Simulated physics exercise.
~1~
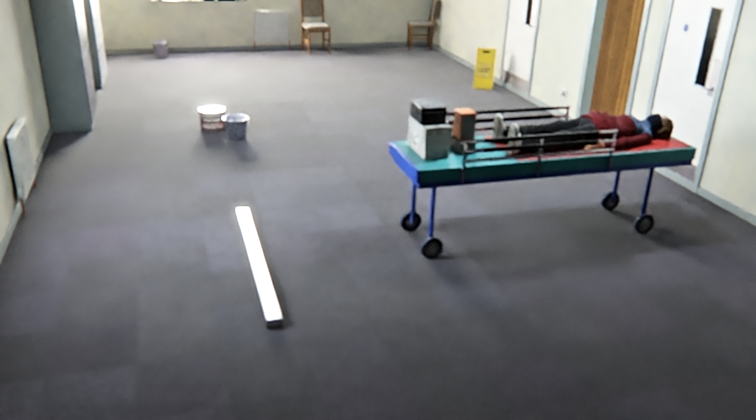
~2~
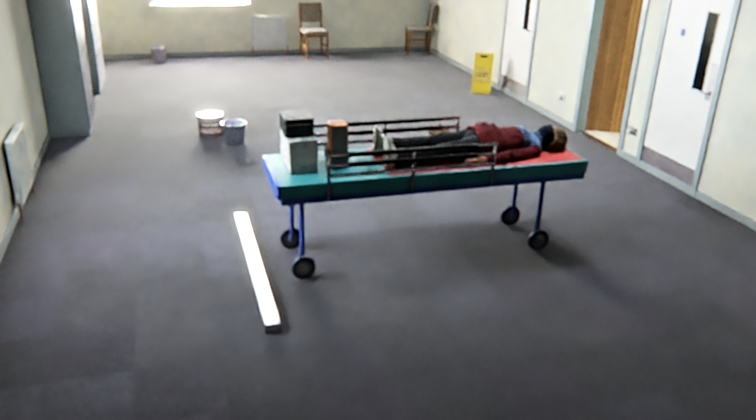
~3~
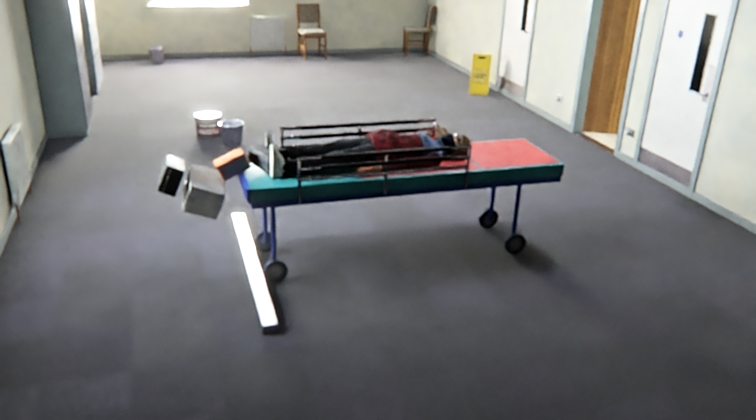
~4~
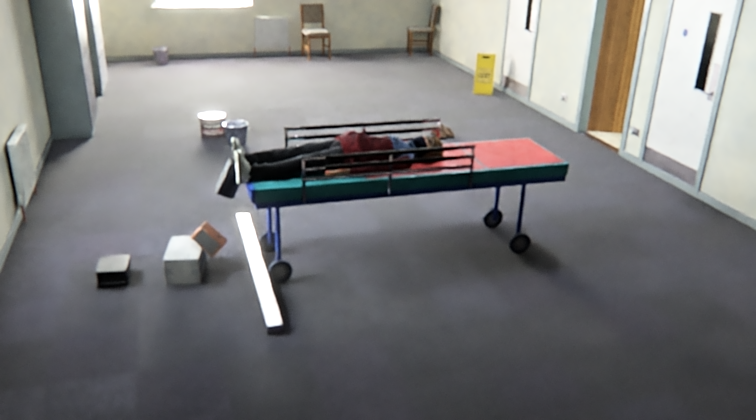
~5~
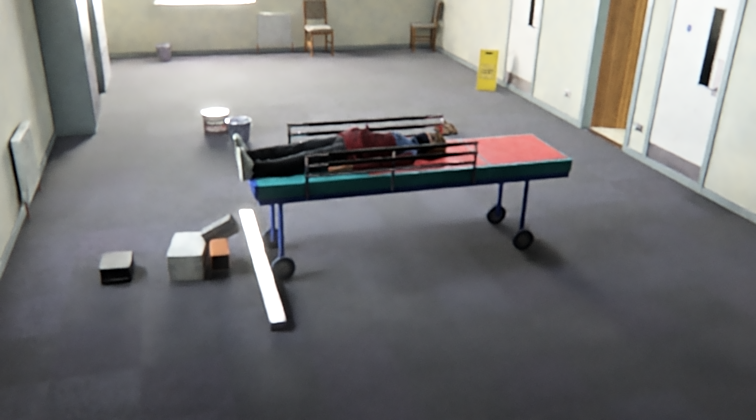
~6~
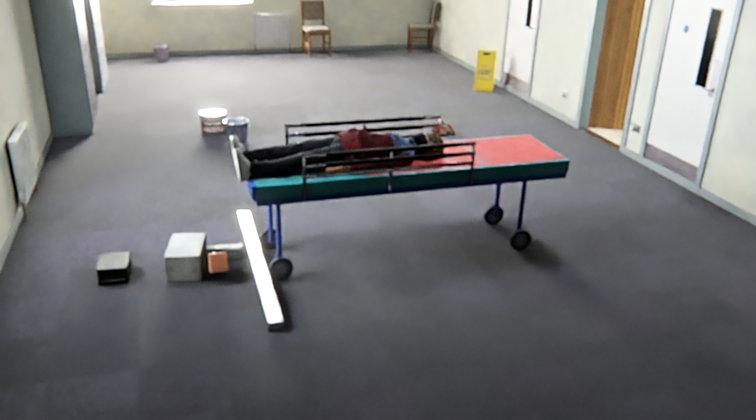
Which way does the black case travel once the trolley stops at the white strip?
It travels to the left, flying off the left end of the trolley and ending on the floor beyond the strip.
